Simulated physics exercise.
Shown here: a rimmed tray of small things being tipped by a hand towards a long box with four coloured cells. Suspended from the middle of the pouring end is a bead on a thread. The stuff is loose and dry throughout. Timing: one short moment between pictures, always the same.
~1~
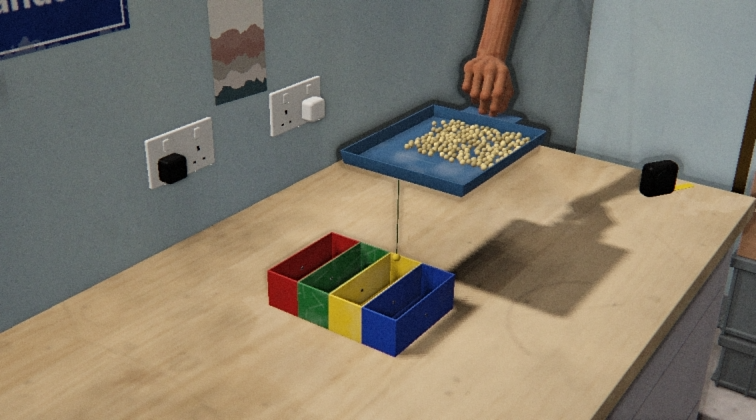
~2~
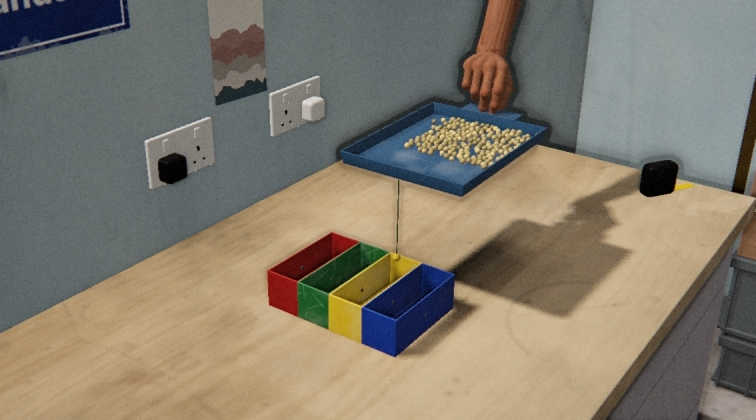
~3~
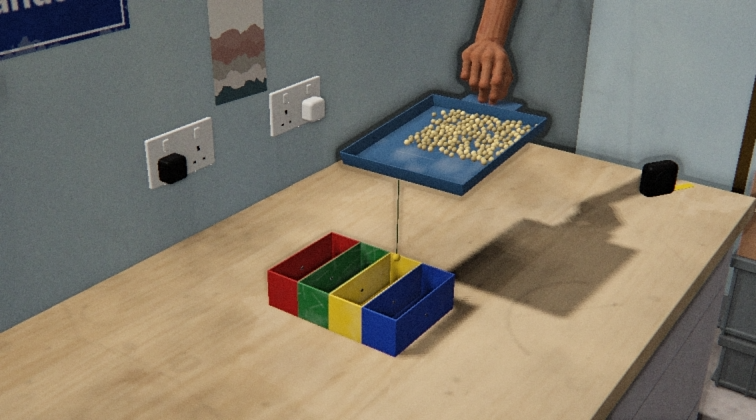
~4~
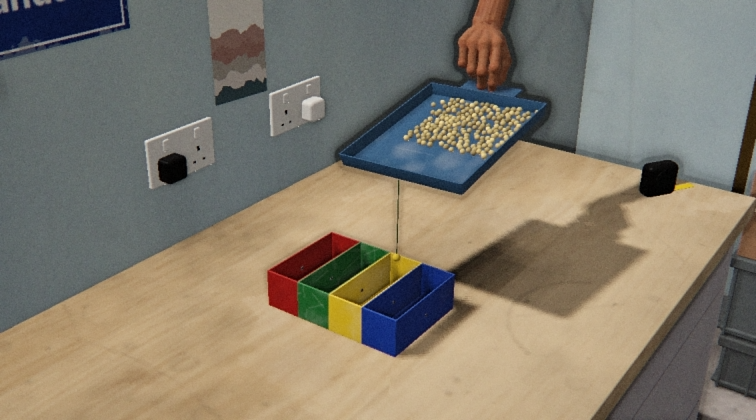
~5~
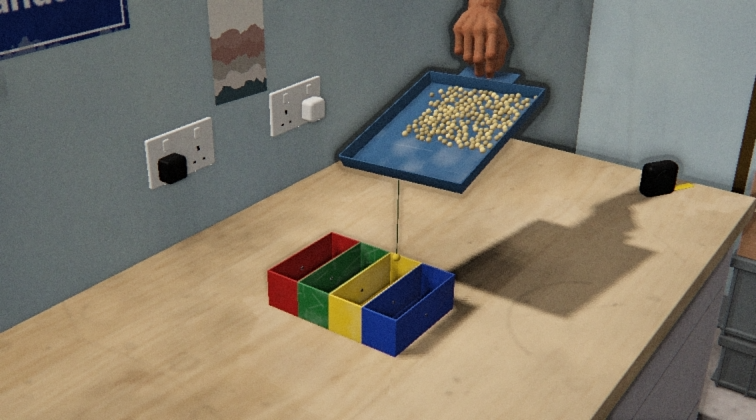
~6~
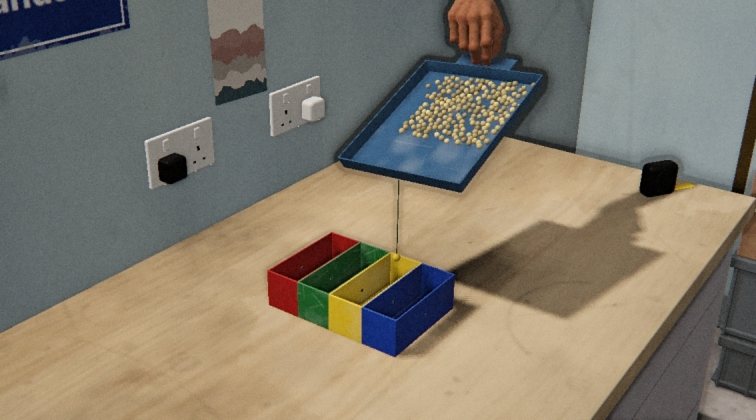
A hand held a blue tray of soya beans above a box with red, green, yellow and blue cells, then raised the back of the tray, slanting it more steeply while the beans stayed bunched near the hand.
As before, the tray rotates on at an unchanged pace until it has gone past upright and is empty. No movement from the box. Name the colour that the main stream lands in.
Green.
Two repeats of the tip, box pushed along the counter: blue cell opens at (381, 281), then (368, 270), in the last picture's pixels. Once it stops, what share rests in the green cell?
Roughly 30% first, roughly 0% second.
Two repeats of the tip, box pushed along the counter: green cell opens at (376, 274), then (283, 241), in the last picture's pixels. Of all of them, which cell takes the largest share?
Run one gives the red one; run two gives blue.
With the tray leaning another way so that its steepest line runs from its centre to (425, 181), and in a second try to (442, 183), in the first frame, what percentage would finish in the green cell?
Respectively close to 0 and 0 in a hundred.
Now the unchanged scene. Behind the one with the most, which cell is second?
Second comes the yellow cell.
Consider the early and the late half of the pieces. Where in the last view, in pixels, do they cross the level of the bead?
Starting near (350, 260), moving on to near (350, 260).
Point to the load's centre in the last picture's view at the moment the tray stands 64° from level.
The middle of the pieces shows up near (382, 169).
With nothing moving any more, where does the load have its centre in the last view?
It settles centred around (339, 306).
Soon, tray tipped steeply; most on the tray; a stray few in the yellow cell; about a quarter falling or outside the box.
A while on, tray tipped past a quarter turn; about two thirds on the tray; a small part in the green cell; a small part in the yellow cell; a small part in the red cell; a stray few in the blue cell; a small part falling or outside the box.
Towards the end, tray tipped past a quarter turn; about a third in the green cell; about a quarter in the yellow cell; about a quarter in the red cell; a small part in the blue cell; a small part falling or outside the box.
Finally, tray tipped past a quarter turn; about a third in the green cell; about a quarter in the yellow cell; about a quarter in the red cell; a small part in the blue cell; a small part outside the box.
